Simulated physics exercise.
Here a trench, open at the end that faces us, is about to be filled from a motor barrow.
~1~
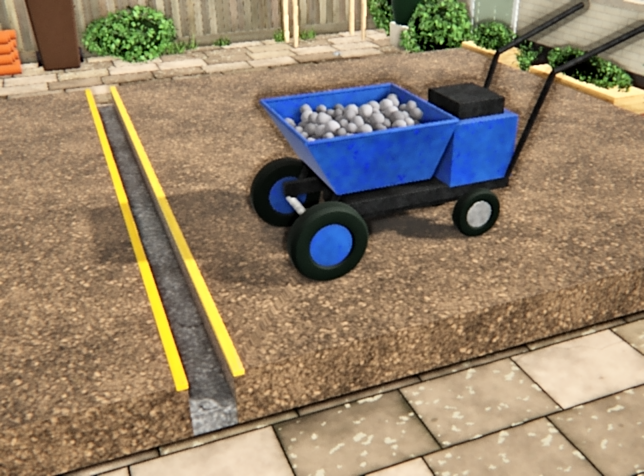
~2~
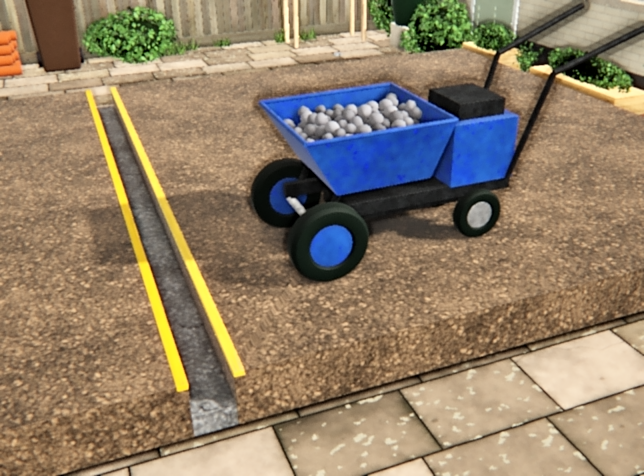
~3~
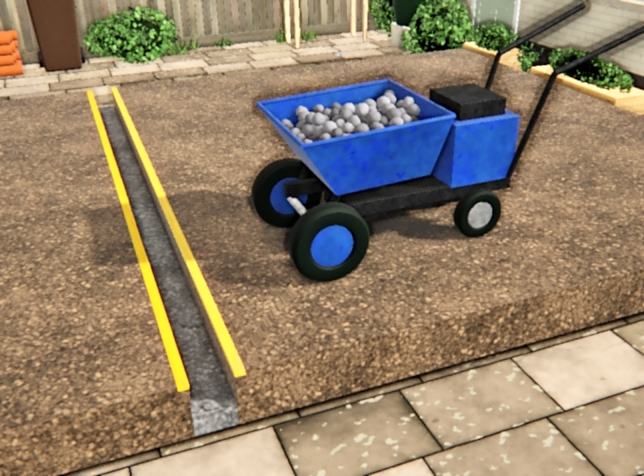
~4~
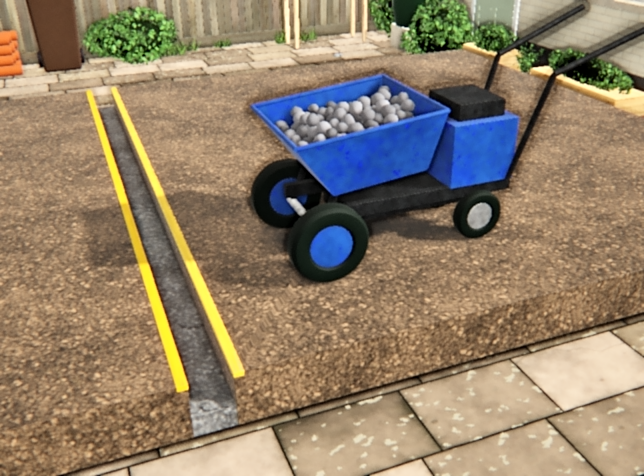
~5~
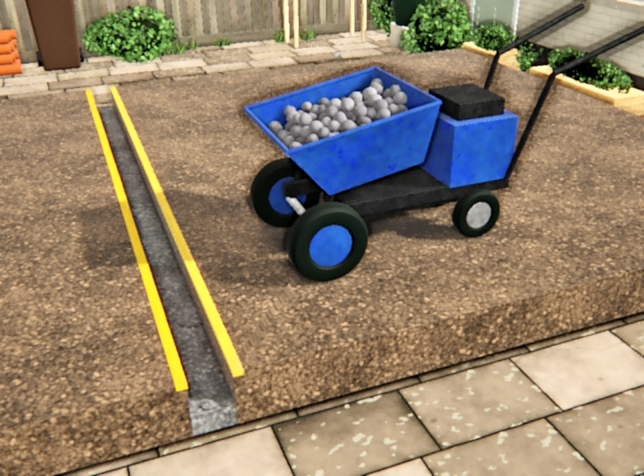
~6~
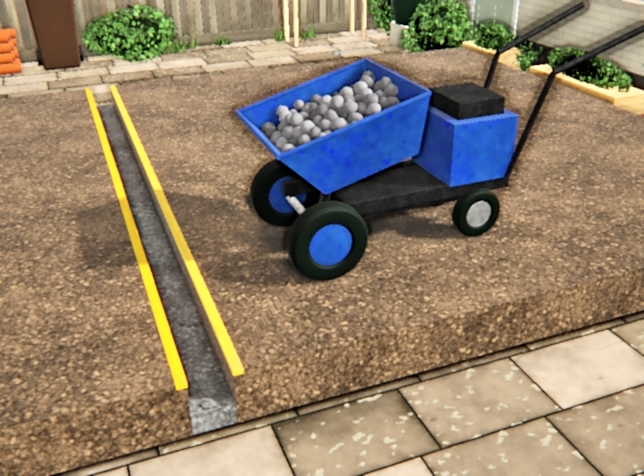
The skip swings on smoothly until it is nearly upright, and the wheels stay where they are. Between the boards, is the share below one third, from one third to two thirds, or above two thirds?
Between the boards the share is from one third to two thirds.
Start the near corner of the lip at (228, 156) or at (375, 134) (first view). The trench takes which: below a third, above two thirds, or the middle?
Note - stop 1: Less than a third; stop 2: Less than a third.
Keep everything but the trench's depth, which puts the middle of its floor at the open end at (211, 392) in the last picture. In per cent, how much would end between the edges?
Something close to 40 per cent.
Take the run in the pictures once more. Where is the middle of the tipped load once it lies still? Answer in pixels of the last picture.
Around (169, 272), give or take.
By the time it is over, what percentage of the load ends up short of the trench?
15 percent.
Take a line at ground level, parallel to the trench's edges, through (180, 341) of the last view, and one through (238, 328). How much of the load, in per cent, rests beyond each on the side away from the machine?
The first comes to 20 per cent, the second to 90 per cent.
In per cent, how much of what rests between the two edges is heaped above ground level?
25 in a hundred.
Shortly afterwards, skip tipped steeply; the whole lot in the skip.
Next, skip tipped steeply; all but a few in the skip; only a few short of the trench; only a few in or heaped over the trench; a little falling.
Some moments later, skip tipped right over; near half in the skip; only a few short of the trench; near a third in or heaped over the trench; a little beyond it; only a few falling.
In the end, skip tipped right over; a little in the skip; a little short of the trench; near half in or heaped over the trench; near a quarter beyond it.
